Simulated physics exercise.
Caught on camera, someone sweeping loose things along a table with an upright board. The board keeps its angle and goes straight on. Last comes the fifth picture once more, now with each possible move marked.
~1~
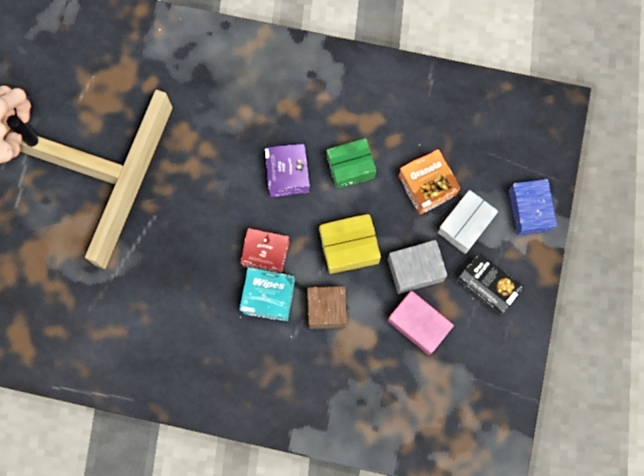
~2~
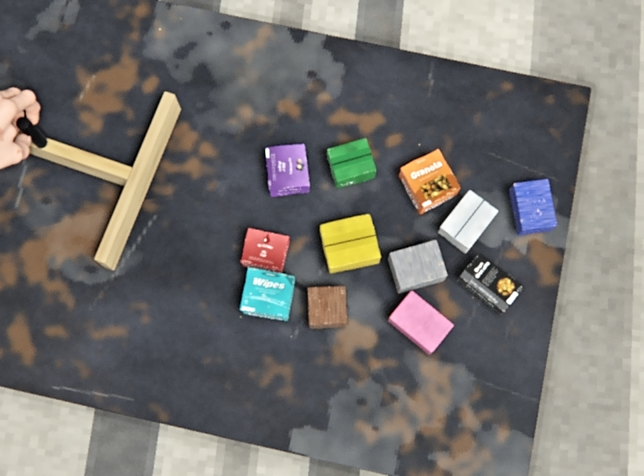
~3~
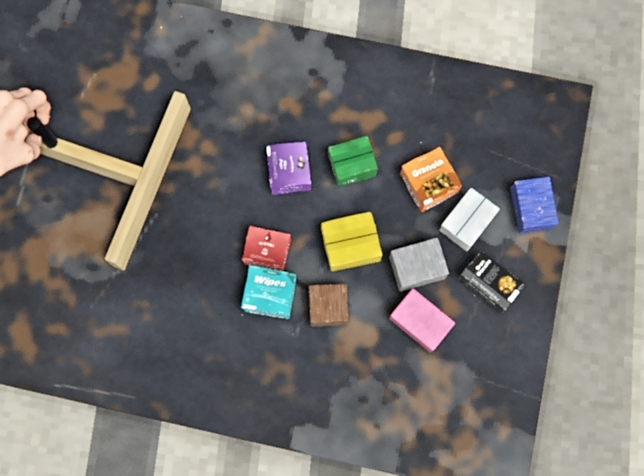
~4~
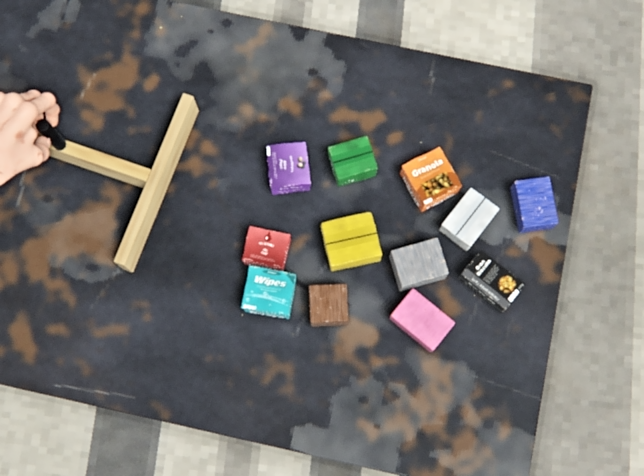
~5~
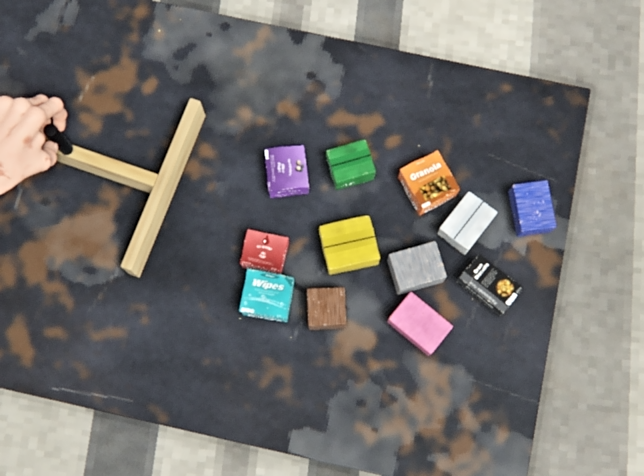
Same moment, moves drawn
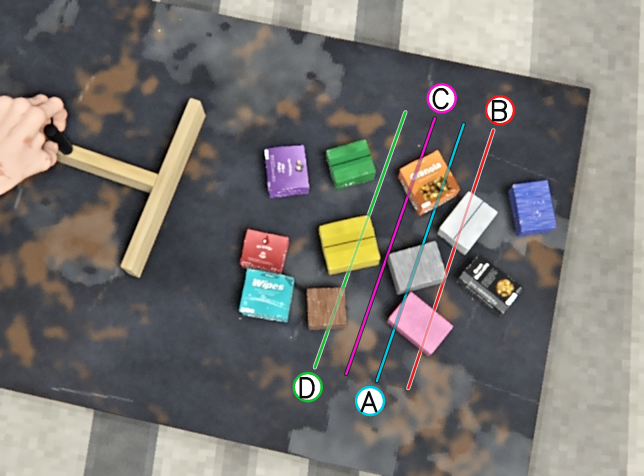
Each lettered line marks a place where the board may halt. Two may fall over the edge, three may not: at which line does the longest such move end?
Stop at B.
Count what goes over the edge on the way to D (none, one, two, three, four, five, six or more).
In all, none.
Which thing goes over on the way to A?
The black packet.
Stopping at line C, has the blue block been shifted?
No.
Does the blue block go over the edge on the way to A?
No.
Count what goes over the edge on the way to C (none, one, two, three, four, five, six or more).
In all, none.
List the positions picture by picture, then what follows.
The first picture shows turquoise box (268, 296); grey block (417, 267); red box (265, 252).
The second picture shows board (135, 175); green box (352, 163).
The third picture shows board (145, 175); yellow box (351, 243).
The fourth picture shows board (154, 177); orange packet (430, 180).
The fifth picture shows board (161, 182); blue block (532, 209); white box (467, 224); pink block (420, 324).
On the copy, A at (422, 248); B at (452, 255); C at (392, 242); D at (362, 236).
On B. First, board (266, 204); purple packet (307, 181); red box (279, 257).
Then, board (370, 226); black packet (526, 306); pink block (463, 333).
Finally, board (452, 244); blue block over the edge; black packet over the edge; two fallen.
By contrast, A is within the limit but short; C is within the limit but short; D is within the limit but short.
